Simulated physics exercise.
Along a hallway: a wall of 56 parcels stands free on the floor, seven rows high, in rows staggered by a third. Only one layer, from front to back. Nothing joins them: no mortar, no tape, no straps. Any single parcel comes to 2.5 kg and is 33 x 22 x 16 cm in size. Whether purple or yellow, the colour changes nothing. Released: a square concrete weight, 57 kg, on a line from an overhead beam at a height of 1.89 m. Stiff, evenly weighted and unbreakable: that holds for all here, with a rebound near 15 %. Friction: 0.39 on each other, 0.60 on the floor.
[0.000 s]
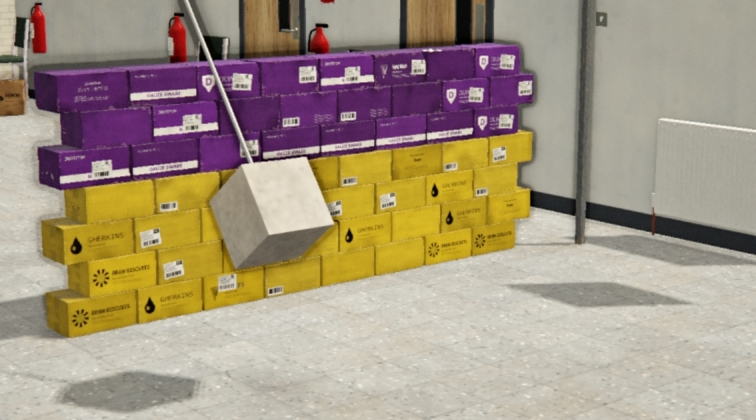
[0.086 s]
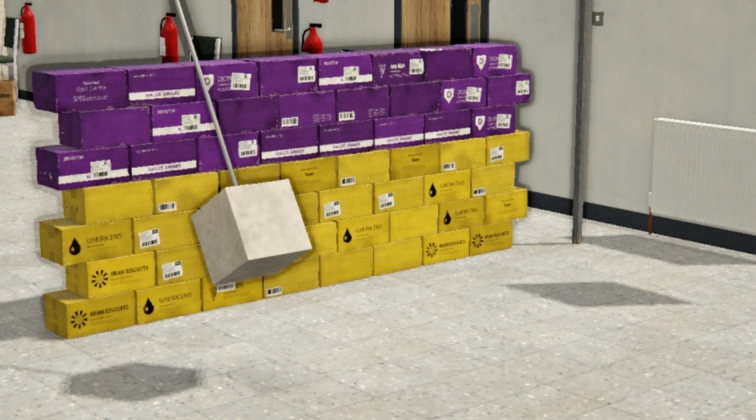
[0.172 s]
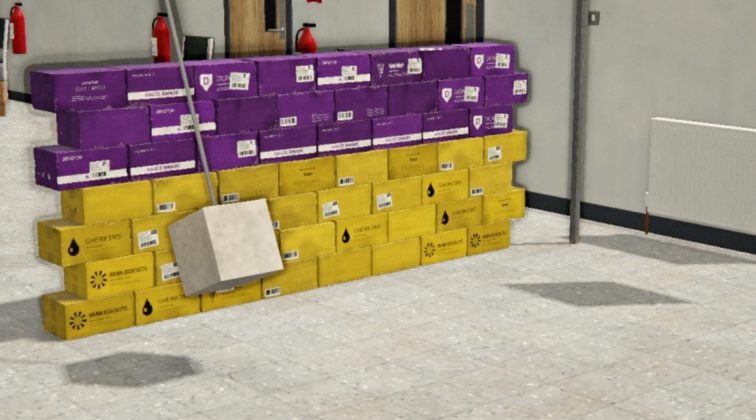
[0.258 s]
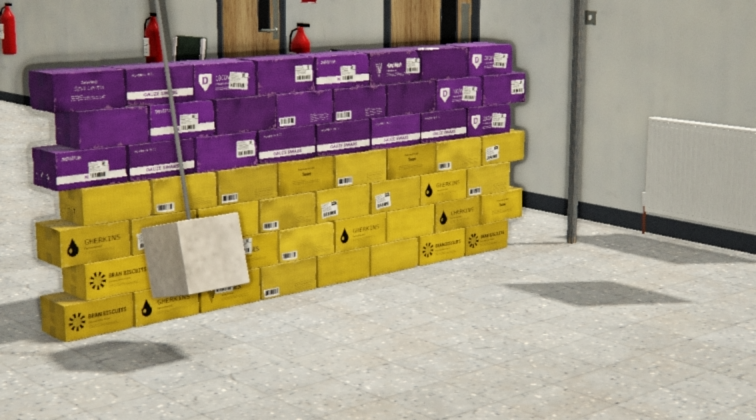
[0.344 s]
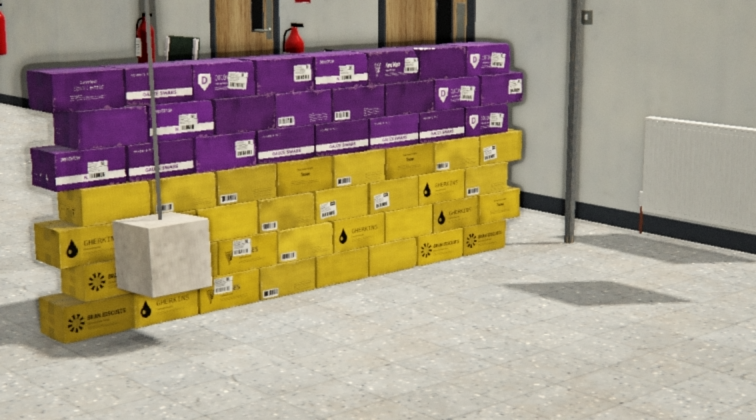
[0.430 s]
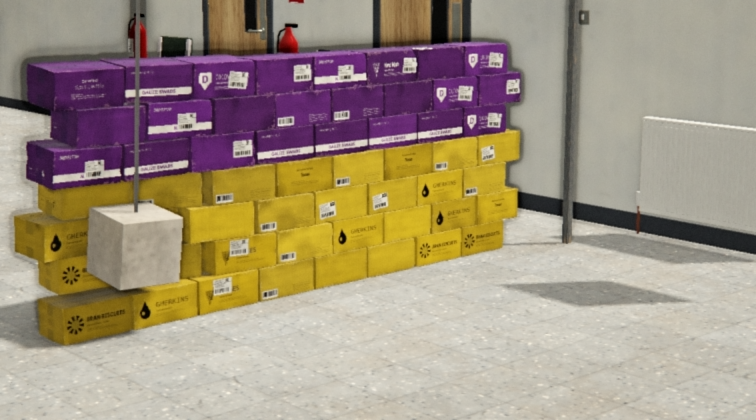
In a hallway, a pale block hanging on a line swung down and leftward across a wall of purple and yellow parcels, then some parcels at the left end shifted slightly.
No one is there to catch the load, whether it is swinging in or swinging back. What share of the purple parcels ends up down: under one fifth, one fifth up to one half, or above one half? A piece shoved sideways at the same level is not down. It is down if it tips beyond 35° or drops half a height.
One fifth up to one half.
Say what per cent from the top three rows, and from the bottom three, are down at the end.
Top: 30%, bottom: 20%.
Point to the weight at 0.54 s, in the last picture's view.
Pixel position: Around (105, 228).
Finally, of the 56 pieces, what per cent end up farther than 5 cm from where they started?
30 percent of them have shifted.
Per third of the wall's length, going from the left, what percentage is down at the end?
The thirds come out at 60 on the left, 0 in the middle and 0 on the right, in per cent.
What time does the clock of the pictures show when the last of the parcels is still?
About 3.0 s.
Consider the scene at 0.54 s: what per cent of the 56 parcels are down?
0 percent by then.
After 0.54 s, line 14° past plumb; none of the 24 purple parcels down (1 of 56 in all colours); top purple parcel 17° from how it stood.
After 0.78 s, line 28° past plumb; 4 of the 24 purple parcels down (8 of 56 in all colours); top purple parcel 56° from how it stood, 32 cm lower.
After 1.20 s, line 28° past plumb; 7 of the 24 purple parcels down (12 of 56 in all colours); top purple parcel on its side.
After 1.84 s, line 5° past plumb; 7 of the 24 purple parcels down (12 of 56 in all colours); top purple parcel on its side.
In the end (3.2 s), line plumb; 7 of the 24 purple parcels down (12 of 56 in all colours); top purple parcel on its side; top yellow parcel unmoved. That is 29 per cent. From the last view, middles, top purple parcel near (138, 335), top yellow parcel near (345, 166).
